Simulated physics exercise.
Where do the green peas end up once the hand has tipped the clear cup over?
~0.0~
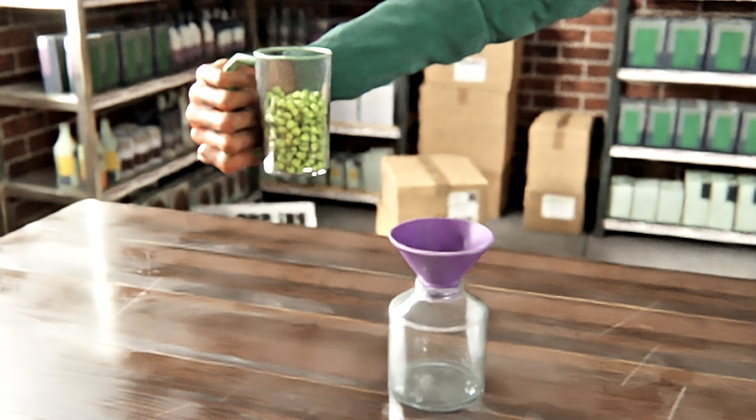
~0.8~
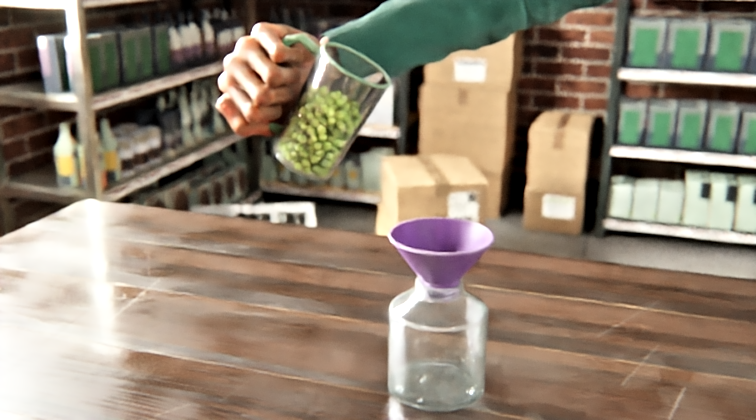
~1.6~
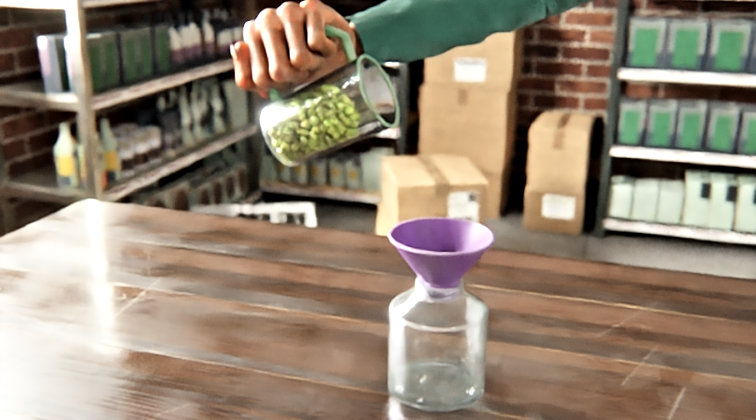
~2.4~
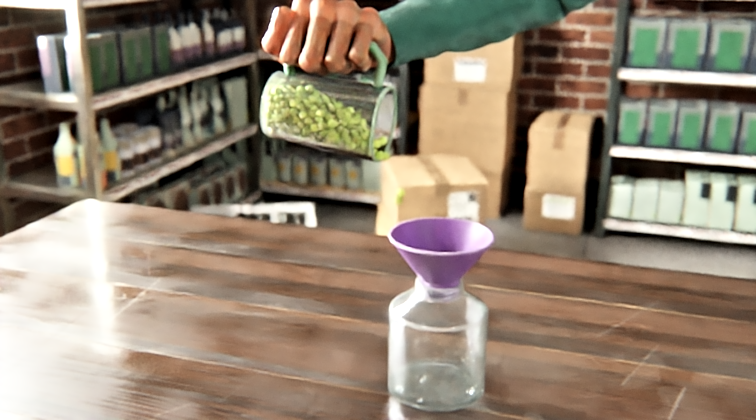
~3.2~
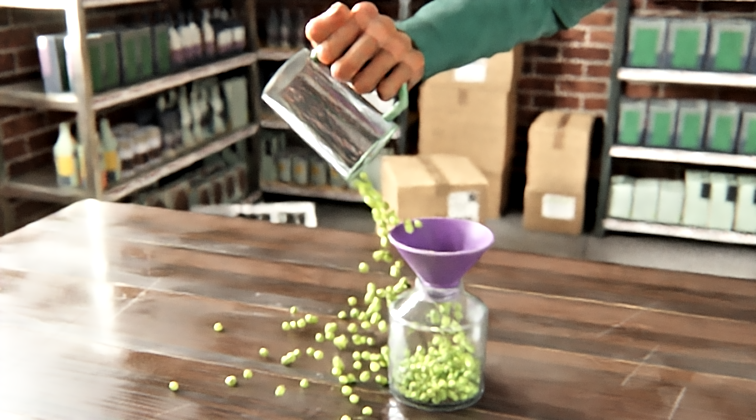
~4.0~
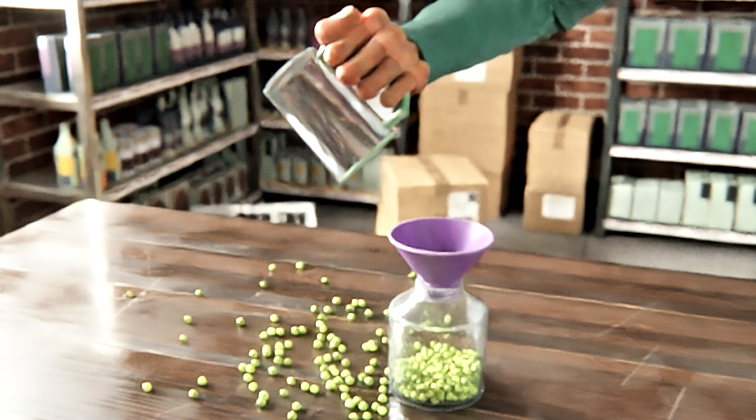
Most of the peas end up inside the jar, while some lie scattered on the table, and few or none stay in the cup or funnel.
